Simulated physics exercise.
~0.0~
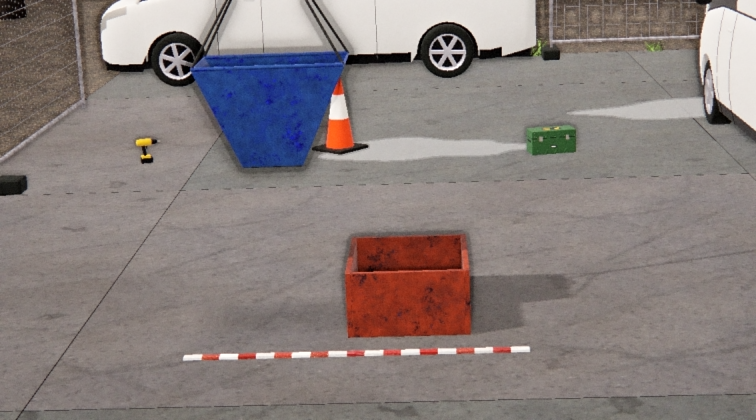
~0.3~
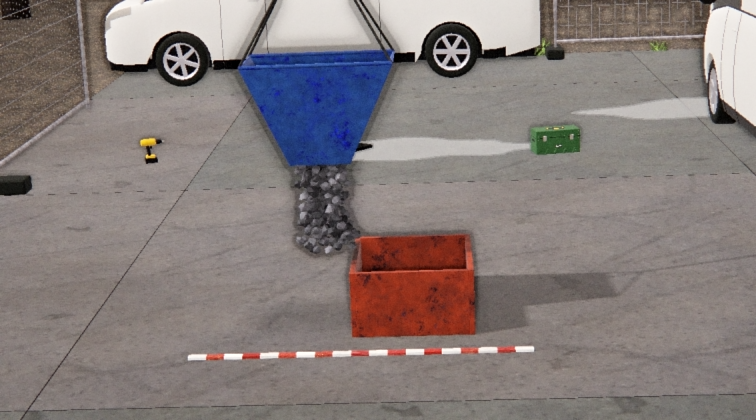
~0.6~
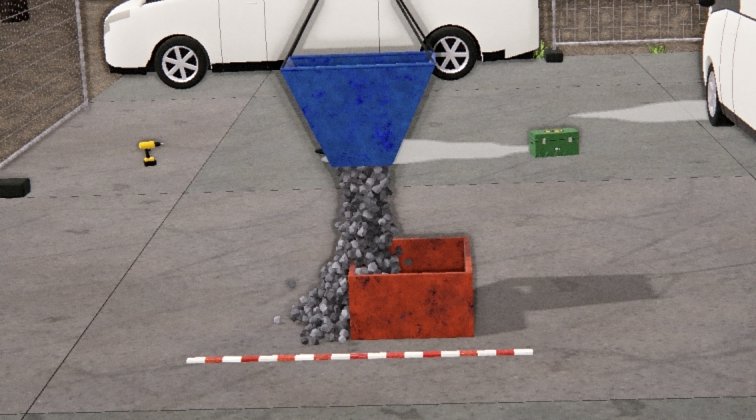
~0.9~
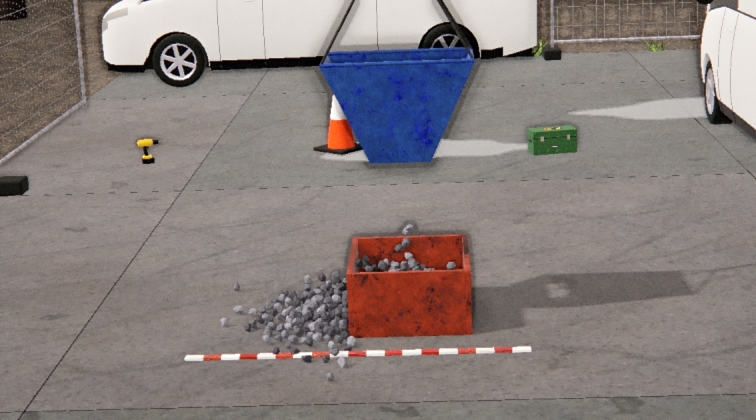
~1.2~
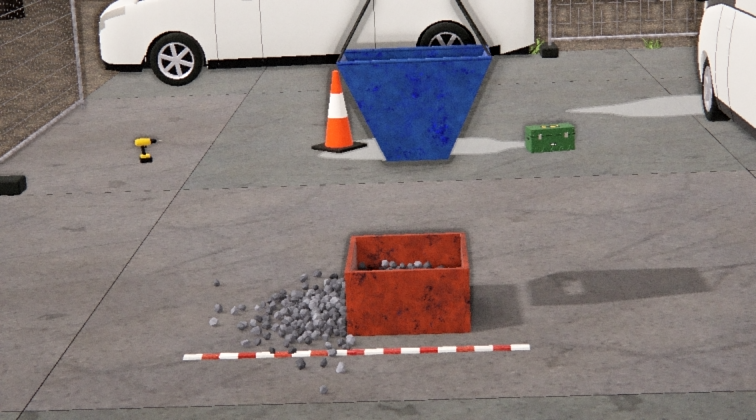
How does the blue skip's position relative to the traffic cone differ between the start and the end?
At the start the blue skip hangs mostly to the left of the traffic cone. By the end it has moved across to the cone's right.
